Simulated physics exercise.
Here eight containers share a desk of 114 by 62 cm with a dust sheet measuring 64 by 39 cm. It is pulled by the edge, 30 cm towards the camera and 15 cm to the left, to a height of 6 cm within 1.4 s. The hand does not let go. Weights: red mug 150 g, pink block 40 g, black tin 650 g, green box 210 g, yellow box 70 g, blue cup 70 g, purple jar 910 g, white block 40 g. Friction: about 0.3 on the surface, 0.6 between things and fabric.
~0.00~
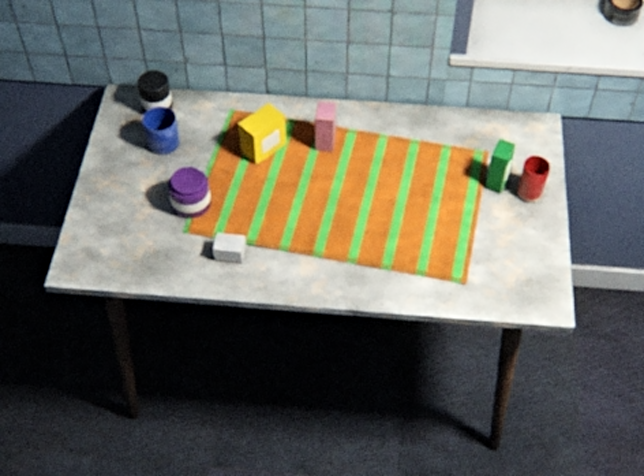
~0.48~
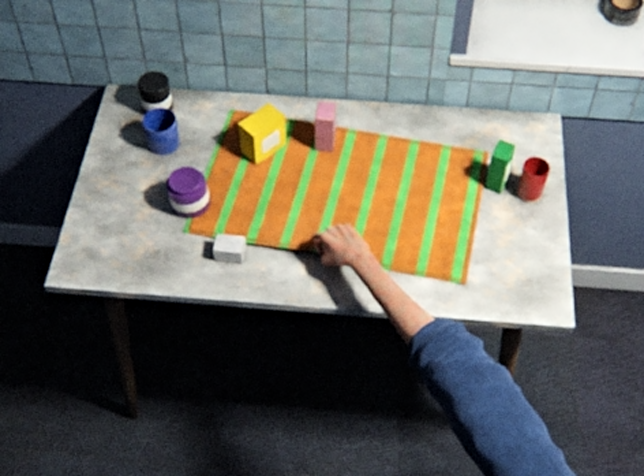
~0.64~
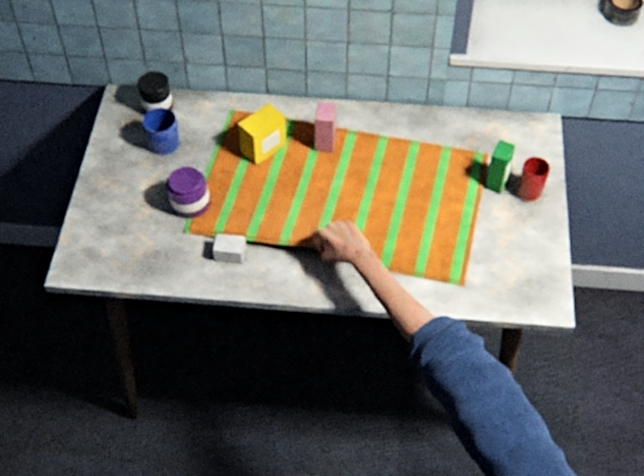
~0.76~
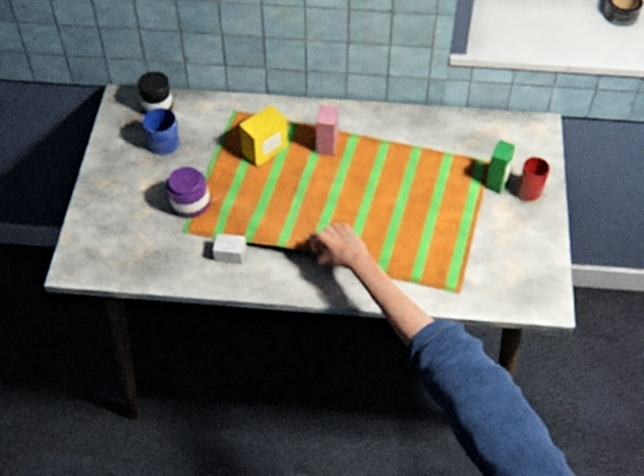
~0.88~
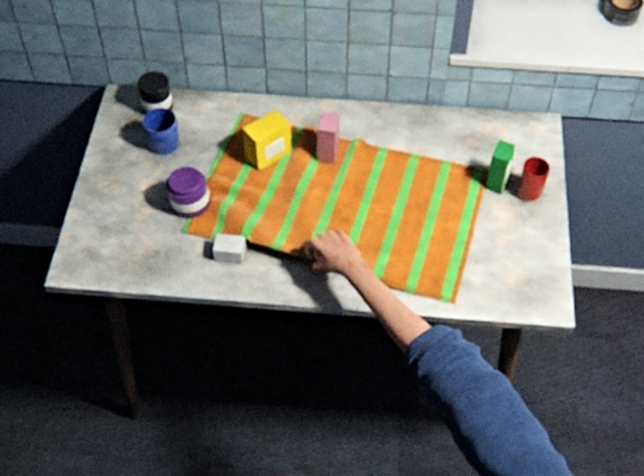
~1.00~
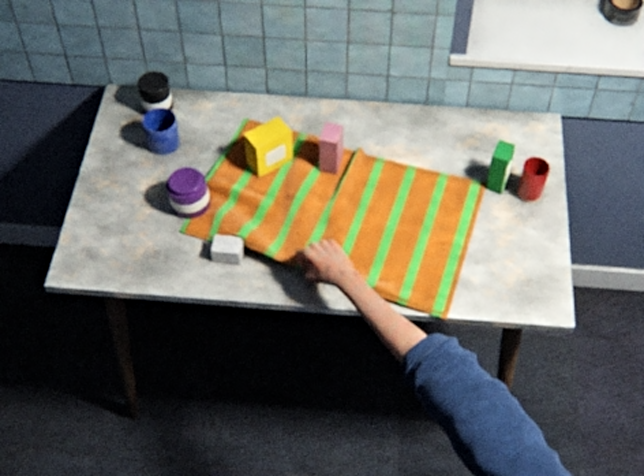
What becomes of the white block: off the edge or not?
The white block goes over the edge.
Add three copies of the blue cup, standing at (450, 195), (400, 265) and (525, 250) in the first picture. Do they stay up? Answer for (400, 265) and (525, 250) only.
In that order: Falls off, remains.
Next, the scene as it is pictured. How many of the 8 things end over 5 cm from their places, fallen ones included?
I count 3.
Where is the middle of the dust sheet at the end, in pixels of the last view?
Around (291, 318).
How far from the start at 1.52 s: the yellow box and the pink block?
Yellow box 20 cm, pink block 30 cm.
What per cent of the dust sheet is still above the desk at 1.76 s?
About 40 per cent.
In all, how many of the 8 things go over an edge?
1 of them.
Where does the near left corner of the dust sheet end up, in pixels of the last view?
Around (138, 286).
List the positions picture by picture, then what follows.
In the first frame, white block (229, 242); dust sheet corners (183, 232) (231, 109) (466, 284).
In the second frame, dust sheet corners (184, 232) (231, 109); grip (322, 253).
In the third frame, dust sheet corners (184, 232) (231, 110); grip (322, 250).
In the fourth frame, yellow box (263, 121); pink block (327, 114); dust sheet corners (183, 232) (234, 110); grip (319, 253).
In the fifth frame, yellow box (267, 125); pink block (328, 122); dust sheet corners (182, 232) (455, 304); grip (313, 260).
In the sixth frame, white block (227, 244); dust sheet corners (180, 232) (446, 319); grip (306, 269).
By 1.3 s, 90 % of the dust sheet is still over the top; white block 7 cm off its start, pink block 17 cm off its start, yellow box 12 cm off its start.
By 1.5 s, 65 % of the dust sheet is still over the top; white block 11 cm off its start, pink block 29 cm off its start, yellow box 21 cm off its start.
By 1.8 s, 40 % of the dust sheet is still over the top; white block on its side, 18 cm off its start at (178, 314), pink block 37 cm off its start at (333, 237), yellow box 27 cm off its start at (271, 211).
By 2.0 s, 35 % of the dust sheet is still over the top; white block over the edge, pink block 40 cm off its start, yellow box 30 cm off its start.
By 3.6 s, 35 % of the dust sheet is still over the top; white block over the edge, pink block 40 cm off its start at (330, 248), yellow box 30 cm off its start at (268, 220).
